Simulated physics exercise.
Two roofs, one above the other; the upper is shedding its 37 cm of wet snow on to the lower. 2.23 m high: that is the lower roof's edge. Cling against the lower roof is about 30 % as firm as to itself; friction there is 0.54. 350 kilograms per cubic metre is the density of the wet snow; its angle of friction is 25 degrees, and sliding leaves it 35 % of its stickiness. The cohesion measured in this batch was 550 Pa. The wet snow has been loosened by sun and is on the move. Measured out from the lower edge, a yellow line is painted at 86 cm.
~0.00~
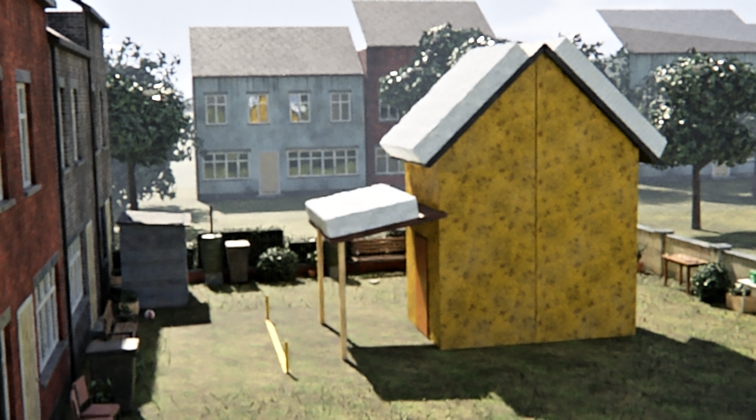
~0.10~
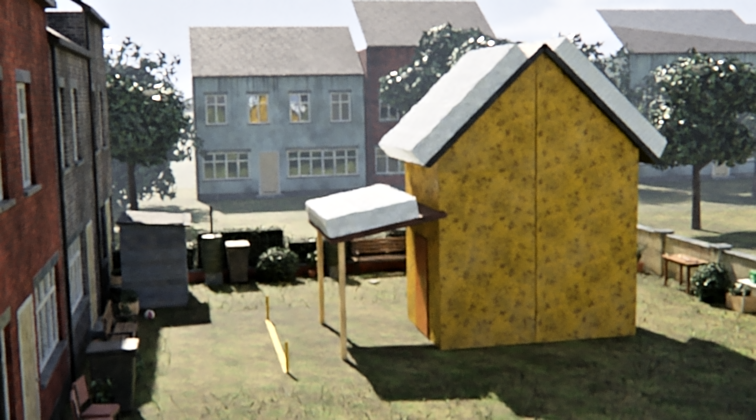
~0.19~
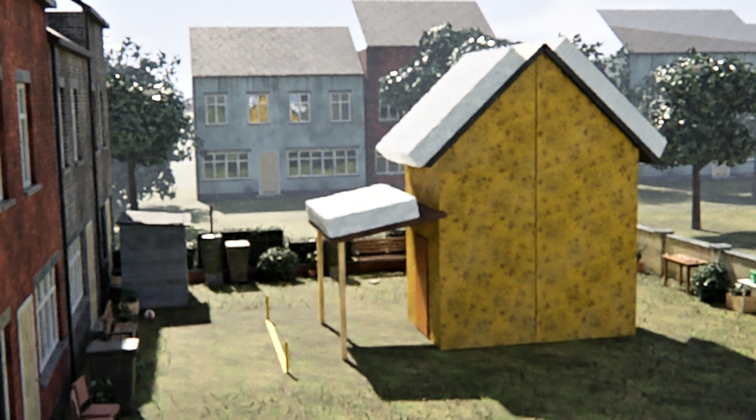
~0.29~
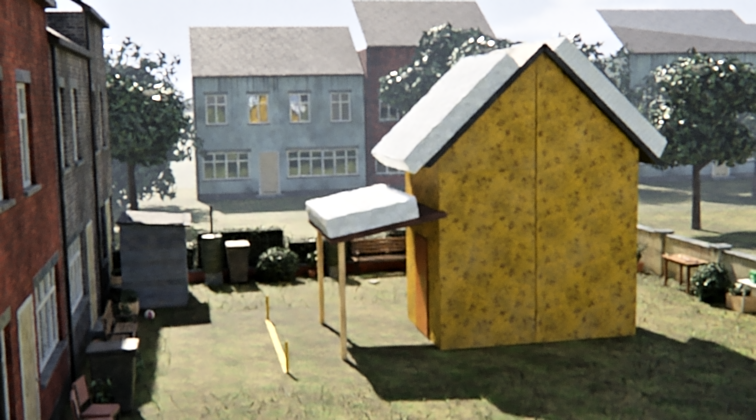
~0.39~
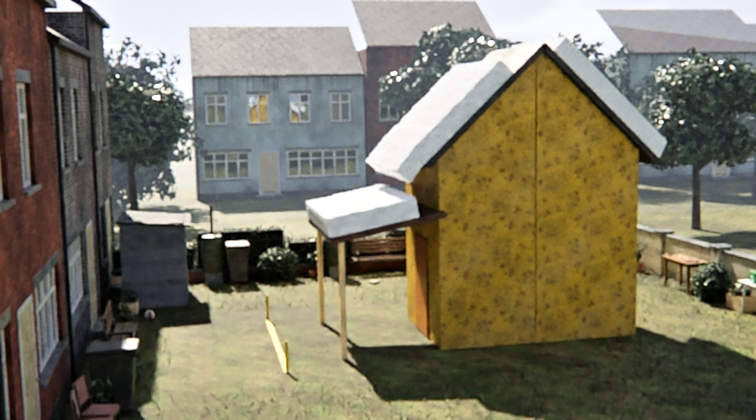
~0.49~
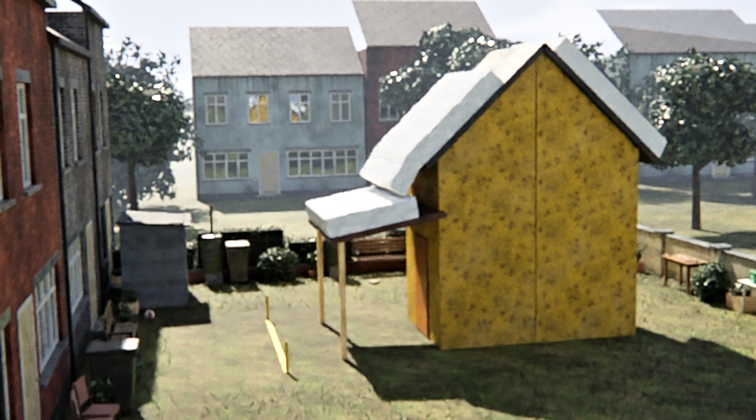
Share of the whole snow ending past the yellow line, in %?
Near 45 %.
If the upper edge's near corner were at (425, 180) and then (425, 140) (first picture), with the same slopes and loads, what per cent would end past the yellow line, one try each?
30 per cent, then 55 per cent.
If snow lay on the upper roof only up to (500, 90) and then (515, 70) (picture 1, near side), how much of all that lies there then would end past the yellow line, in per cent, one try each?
Respectively 25 % and 40 %.
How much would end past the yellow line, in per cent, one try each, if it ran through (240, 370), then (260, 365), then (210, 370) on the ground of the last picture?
First try around 30 per cent, second around 35 per cent, third around 18 per cent.
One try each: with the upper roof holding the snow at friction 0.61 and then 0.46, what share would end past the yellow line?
Respectively near 16 % and near 25 %.
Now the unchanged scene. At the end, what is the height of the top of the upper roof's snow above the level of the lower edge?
0.6 m or so.
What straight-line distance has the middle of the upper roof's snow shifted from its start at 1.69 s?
I'd say close to 4.2 m.
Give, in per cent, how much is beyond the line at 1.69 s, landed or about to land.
I'd put it at close to 35 in a hundred.
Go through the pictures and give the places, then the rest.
The first frame shows foremost bit of the wet snow at (424, 140).
The second frame shows foremost bit of the wet snow at (423, 141), its middle shifted 3.0 cm, 1 % of it past the upper edge, in one piece.
The third frame shows foremost bit of the wet snow at (420, 144), its middle shifted 11 cm, 4 % of it past the upper edge, in one piece.
The fourth frame shows foremost bit of the wet snow at (414, 154), its middle shifted 25 cm, 9 % of it past the upper edge, in one piece.
The fifth frame shows foremost bit of the wet snow at (407, 163), its middle shifted 44 cm, 17 % of it past the upper edge, in one piece.
The sixth frame shows foremost bit of the wet snow at (399, 169), its middle shifted 69 cm, 26 % of it past the upper edge, cracking.
After 1.04 s, none is below the lower edge and 0 % is past the line.
After 1.69 s, 45 % is below the lower edge and 33 % is past the line.
After 2.35 s, 58 % is below the lower edge and 45 % is past the line.
After 3.00 s, 58 % is below the lower edge and 45 % is past the line.
After 3.10 s, 58 % is below the lower edge and 45 % is past the line.
